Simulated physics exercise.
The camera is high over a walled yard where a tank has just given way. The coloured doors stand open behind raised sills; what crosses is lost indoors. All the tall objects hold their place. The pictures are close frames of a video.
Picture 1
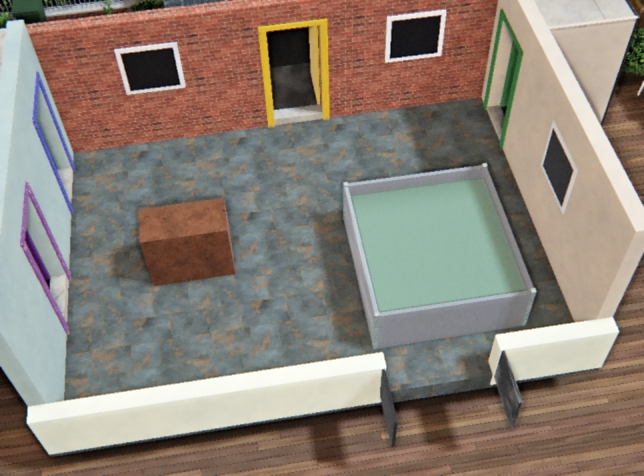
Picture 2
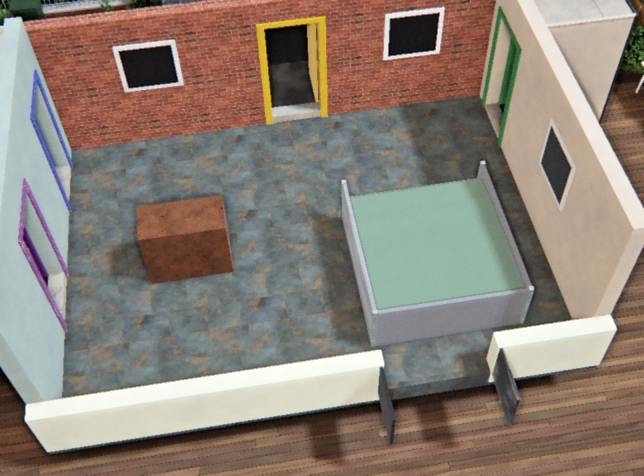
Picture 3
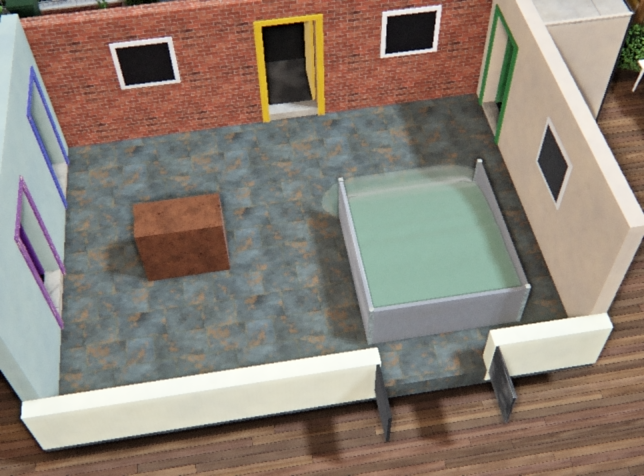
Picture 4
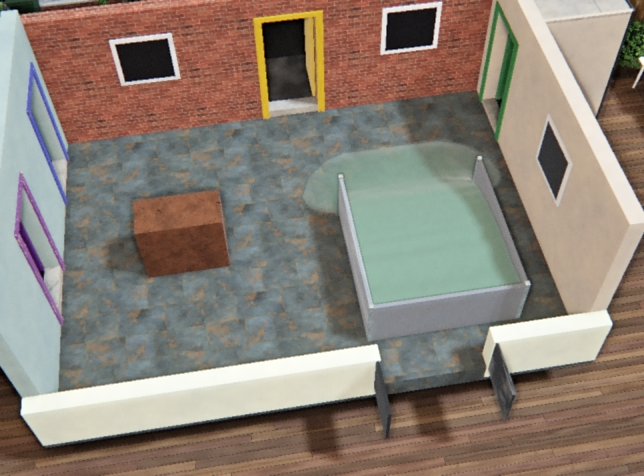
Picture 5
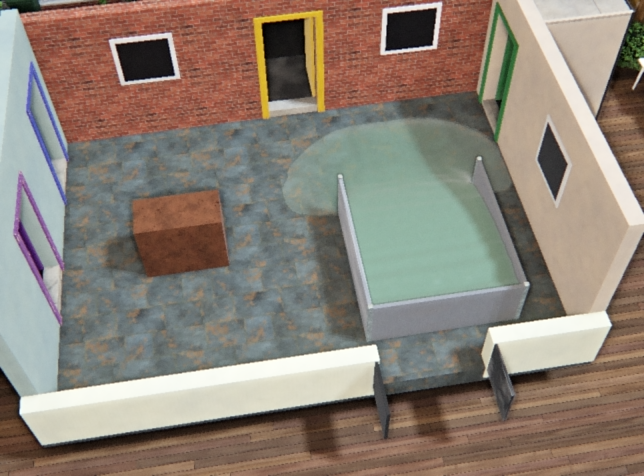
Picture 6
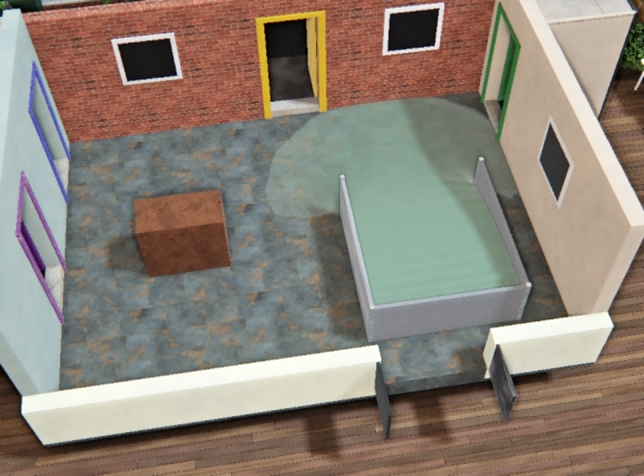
Pale green water spilling from the open far side of a grey tank, spreading across the walled yard's mottled floor.
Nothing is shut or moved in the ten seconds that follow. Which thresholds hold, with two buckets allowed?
In the end: The blue door takes more than that; the purple door stays under that; the yellow door takes more than that; the green door takes more than that.
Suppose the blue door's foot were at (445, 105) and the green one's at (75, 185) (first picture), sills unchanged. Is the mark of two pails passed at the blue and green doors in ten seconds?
In short: The blue door goes over, the green door floods.
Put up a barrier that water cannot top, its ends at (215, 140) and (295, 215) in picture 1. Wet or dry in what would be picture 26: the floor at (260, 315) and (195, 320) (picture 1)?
In that order: Free of water, clear.
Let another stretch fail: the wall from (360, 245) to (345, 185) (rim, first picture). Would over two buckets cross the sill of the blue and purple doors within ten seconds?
One by one: The blue one takes more; the purple one takes more.
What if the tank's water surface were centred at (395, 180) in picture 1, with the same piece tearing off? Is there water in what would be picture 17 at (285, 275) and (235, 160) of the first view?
One after the other: Free of water, under water.
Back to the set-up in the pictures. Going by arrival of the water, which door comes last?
I say the one in purple.
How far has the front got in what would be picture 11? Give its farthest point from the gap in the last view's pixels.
Roughly at (210, 127).
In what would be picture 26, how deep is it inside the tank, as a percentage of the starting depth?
Close to 20 %.
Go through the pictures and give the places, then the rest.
In the first frame, the water tank at (434, 239) is whole and still.
In the second frame, the front is at a hidden place, out from the gap on the water tank's far side.
In the third frame, water pours out on the water tank's far side and has run to a hidden place.
In the fourth frame, water pours out on the water tank's far side and has run to (477, 154).
In the fifth frame, the front is at (459, 127), out from the gap on the water tank's far side.
In the sixth frame, the front is at (330, 111), out from the gap on the water tank's far side.
A moment on, water covers 30 % of the floor; the blue door not reached, the purple door not reached, the yellow door over two buckets in, the green door under two buckets in.
Next, water covers 35 % of the floor; the blue door not reached, the purple door not reached, the yellow door far over two buckets in, the green door far over two buckets in.
Then, water covers 55 % of the floor; the blue door over two buckets in, the purple door not reached, the yellow door far over two buckets in, the green door far over two buckets in.
Later, water covers 80 % of the floor; the blue door far over two buckets in, the purple door wet at the sill, nothing in, the yellow door far over two buckets in, the green door far over two buckets in.
In the end, water covers 100 % of the floor; the blue door far over two buckets in, the purple door wet at the sill, nothing in, the yellow door far over two buckets in, the green door far over two buckets in.
